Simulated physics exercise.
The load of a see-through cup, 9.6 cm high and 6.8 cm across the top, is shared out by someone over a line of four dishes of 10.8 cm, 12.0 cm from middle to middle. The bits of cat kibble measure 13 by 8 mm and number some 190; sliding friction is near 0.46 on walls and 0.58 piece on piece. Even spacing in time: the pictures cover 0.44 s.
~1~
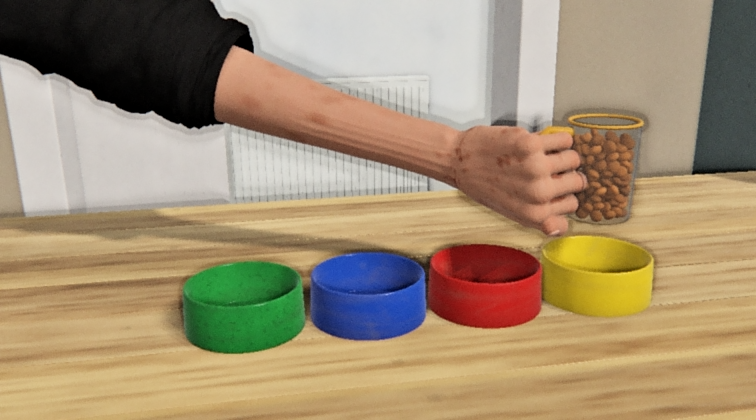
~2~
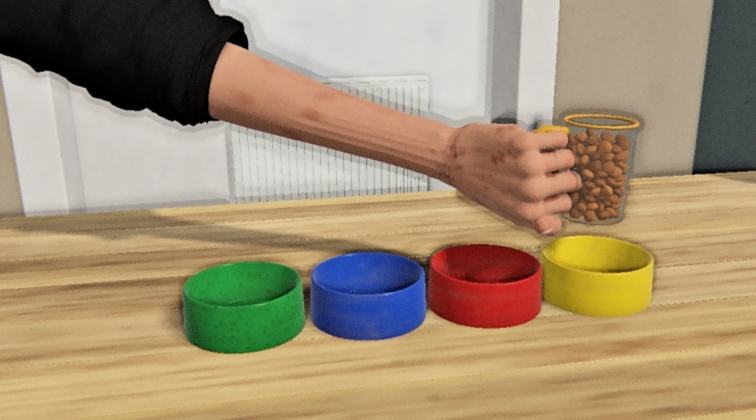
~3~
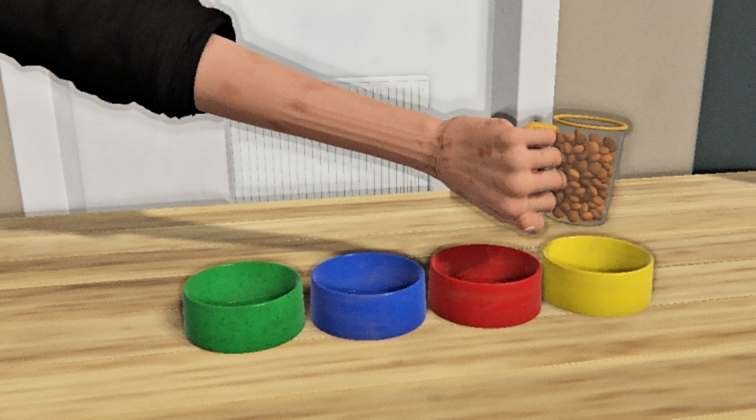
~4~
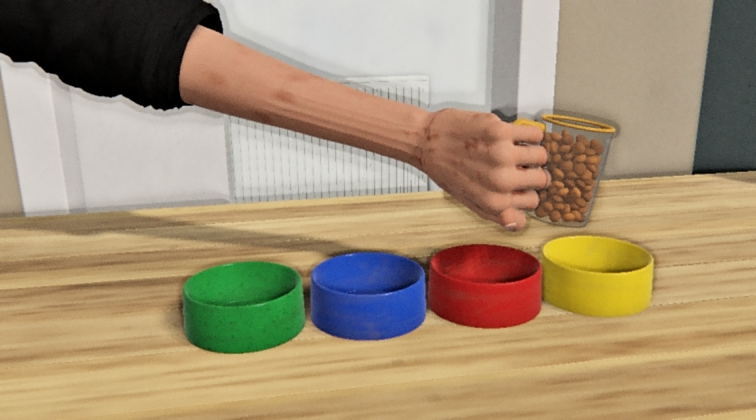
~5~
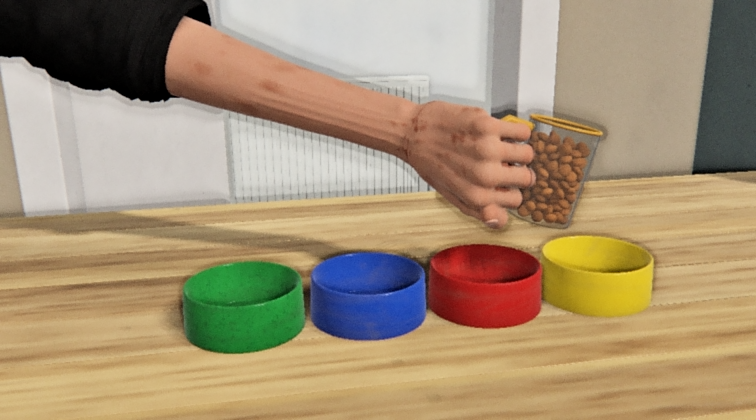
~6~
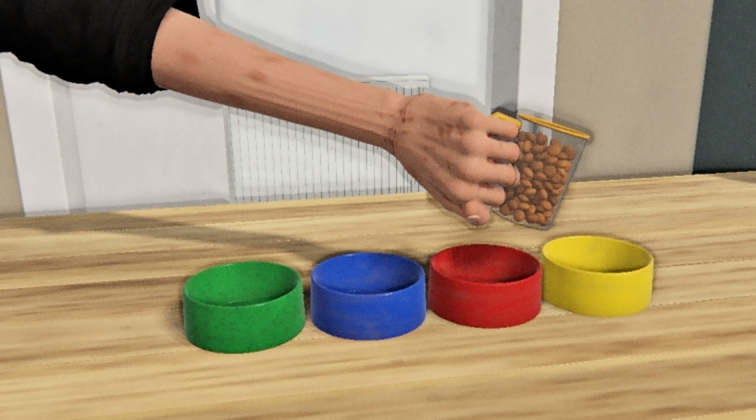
A hand held a clear cup of small brown pieces behind a row of green, blue, red and yellow dishes, then moved it a short way left while gradually tilting it.
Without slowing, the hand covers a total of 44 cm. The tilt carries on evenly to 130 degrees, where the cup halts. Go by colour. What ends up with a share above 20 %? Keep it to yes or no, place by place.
Place by place: Red no, blue no, green yes, yellow no, counter no.
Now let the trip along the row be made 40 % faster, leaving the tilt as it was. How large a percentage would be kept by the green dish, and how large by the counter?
Green 100, counter 0.
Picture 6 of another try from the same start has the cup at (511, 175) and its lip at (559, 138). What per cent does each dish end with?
Dish by dish: Red 0 percent, blue 0 percent, green 100 percent, yellow 0 percent.
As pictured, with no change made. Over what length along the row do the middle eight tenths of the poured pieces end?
The stretch is around 7 cm long.
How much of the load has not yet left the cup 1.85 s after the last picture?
Reading: Approx. 90 %.
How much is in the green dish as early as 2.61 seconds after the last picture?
Roughly 95 %.
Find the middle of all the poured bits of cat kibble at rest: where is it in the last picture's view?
Look around (239, 307) in the last picture.
Then, 1.11 s after the last picture, tilt 70 degrees; cup holds 100 %.
Then, 1.85 s after the last picture, tilt 104 degrees; cup holds 90 %, blue 5 %, green 5 %.
Then, 2.61 s after the last picture, tilt 130 degrees; cup holds 0 %, blue 5 %, green 95 %.
In the end, red 0 %, blue 5 %, green 95 %, yellow 0 %, counter 0 %.
